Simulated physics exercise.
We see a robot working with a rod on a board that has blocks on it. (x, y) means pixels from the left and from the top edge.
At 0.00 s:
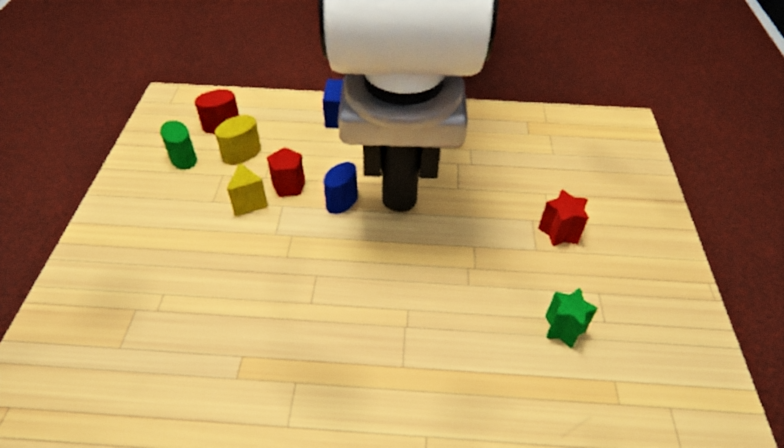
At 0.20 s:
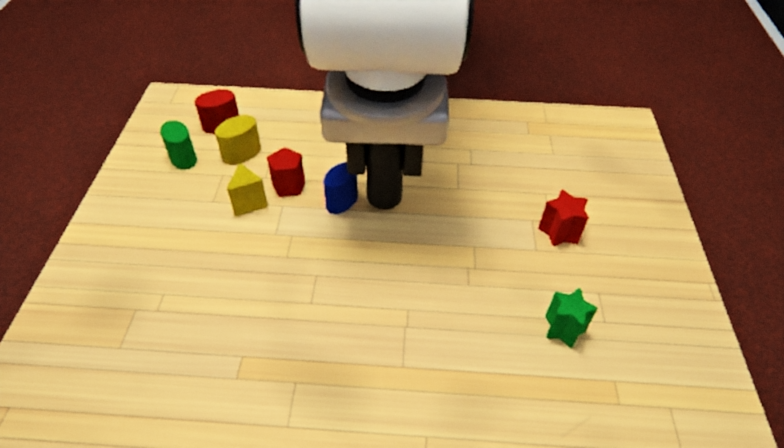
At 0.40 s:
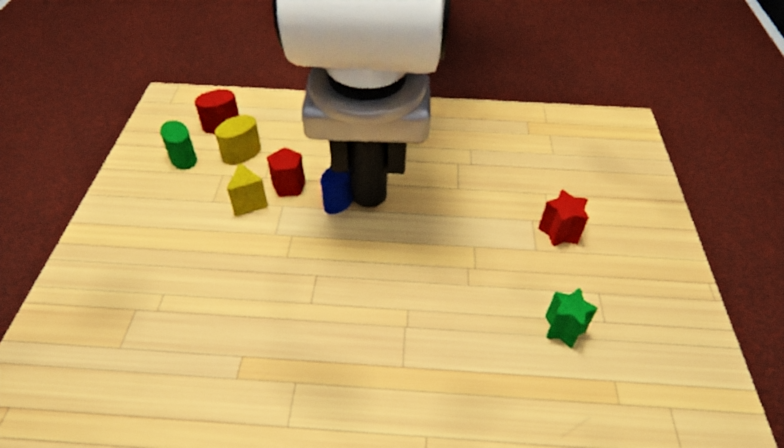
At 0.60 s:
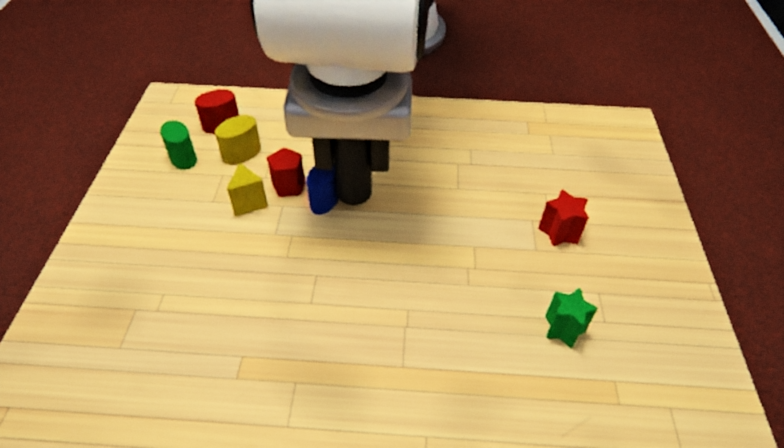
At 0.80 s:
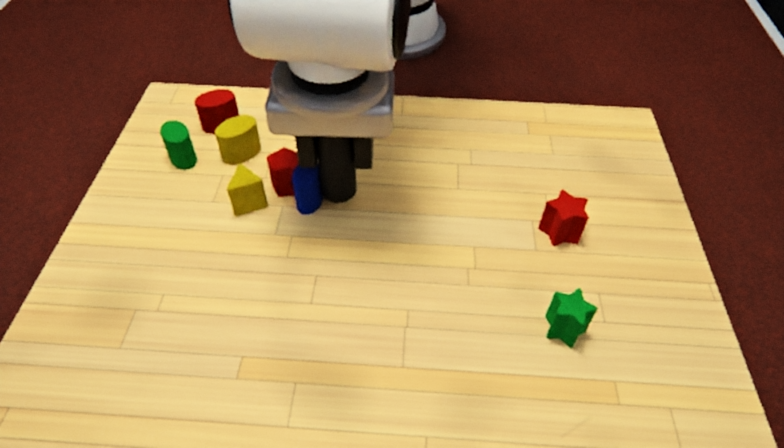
Robot arm with a dark rod moving left across a wooden board, then pushing a blue block left toward a red one.
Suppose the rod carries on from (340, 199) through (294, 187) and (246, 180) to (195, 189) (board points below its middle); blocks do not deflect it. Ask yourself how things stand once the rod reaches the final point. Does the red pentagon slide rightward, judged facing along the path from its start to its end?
That would be a yes.
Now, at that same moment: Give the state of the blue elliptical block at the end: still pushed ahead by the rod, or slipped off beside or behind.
When the path ends, it will lie beside or behind the rod.
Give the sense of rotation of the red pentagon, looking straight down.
Clockwise from above.
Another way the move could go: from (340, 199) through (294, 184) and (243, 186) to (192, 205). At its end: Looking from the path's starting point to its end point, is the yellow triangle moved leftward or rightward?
It's set to shift left.
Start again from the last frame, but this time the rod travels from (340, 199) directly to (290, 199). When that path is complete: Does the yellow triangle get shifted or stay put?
My prediction: It moves.
The first path, step by step. One third of the way, rod (292, 178); yellow triangle (235, 179), turned 15° clockwise; red pentagon (247, 149), turned 60° clockwise; blue elliptical block (259, 171), turned 60° anticlockwise.
Two thirds of the way, rod (243, 172); yellow elliptical block (230, 121), turned 30° clockwise; yellow triangle (208, 191), turned 40° anticlockwise; red pentagon (215, 141), turned 105° clockwise; blue elliptical block (217, 173), turned 110° anticlockwise.
At the end, rod (192, 180); yellow elliptical block (230, 121), turned 30° clockwise; yellow triangle (199, 200), turned 85° anticlockwise; red pentagon (200, 137), turned 135° clockwise; blue elliptical block (180, 188), turned 170° anticlockwise.
